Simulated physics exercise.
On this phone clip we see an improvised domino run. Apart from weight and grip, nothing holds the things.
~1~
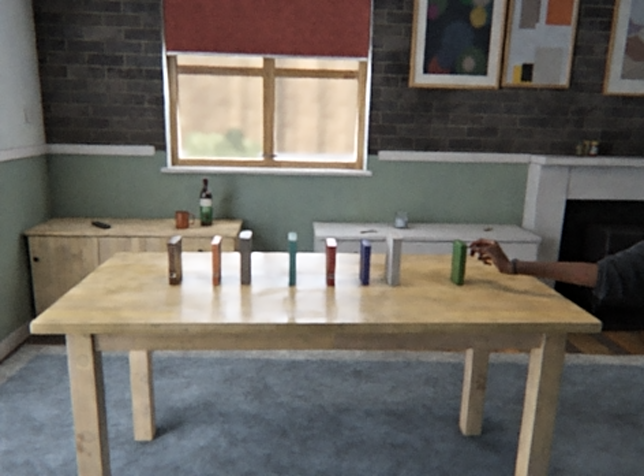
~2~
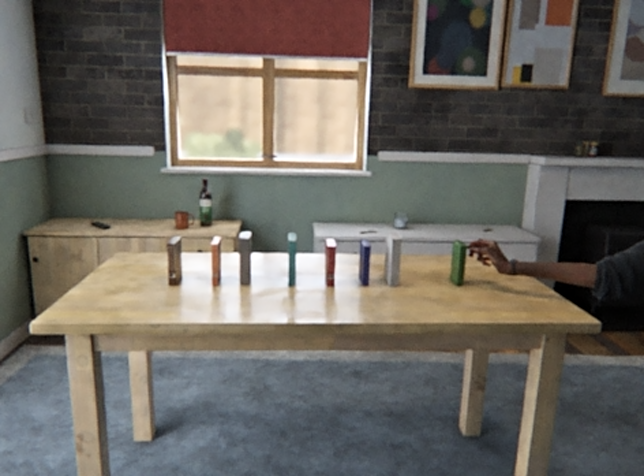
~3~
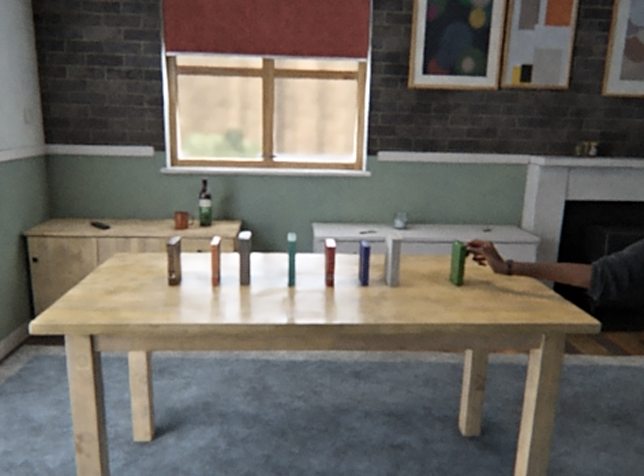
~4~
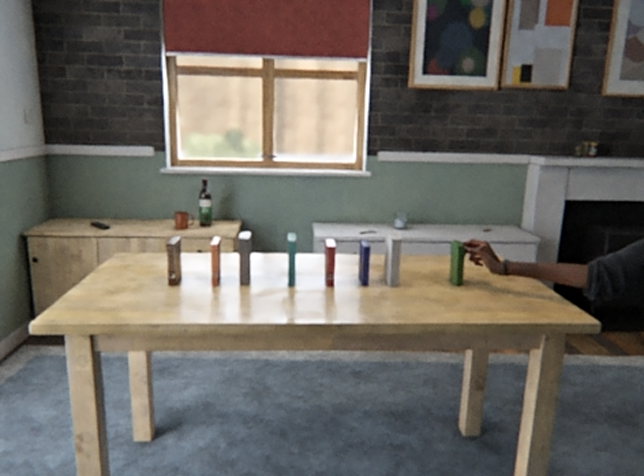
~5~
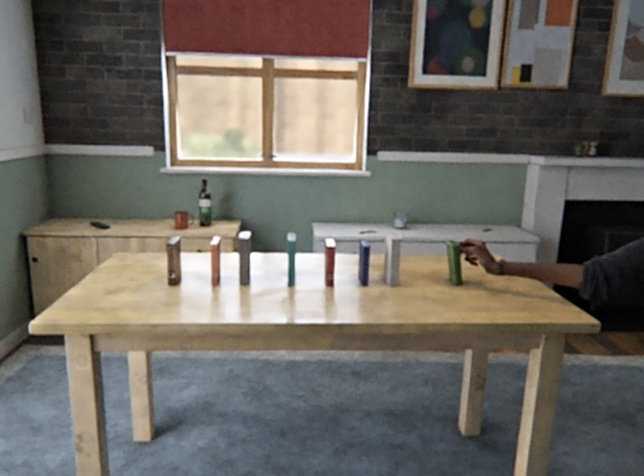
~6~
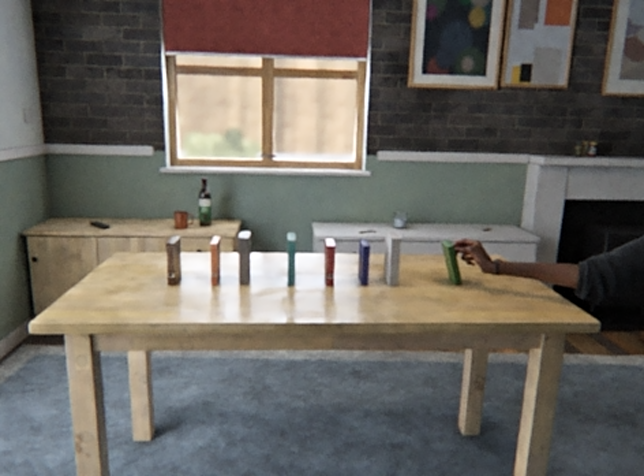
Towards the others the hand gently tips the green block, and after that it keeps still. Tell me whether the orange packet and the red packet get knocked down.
In order: The orange packet holds out. The red packet holds out.
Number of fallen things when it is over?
The count is 1.
Then, 0.20 s past the last view, green block 74° over.
Then, 0.30 s past the last view, green block 91° over.
Finally, all 6 still in place. Final places as the last picture's camera would see them, orange packet near (216, 261), red packet near (330, 262).
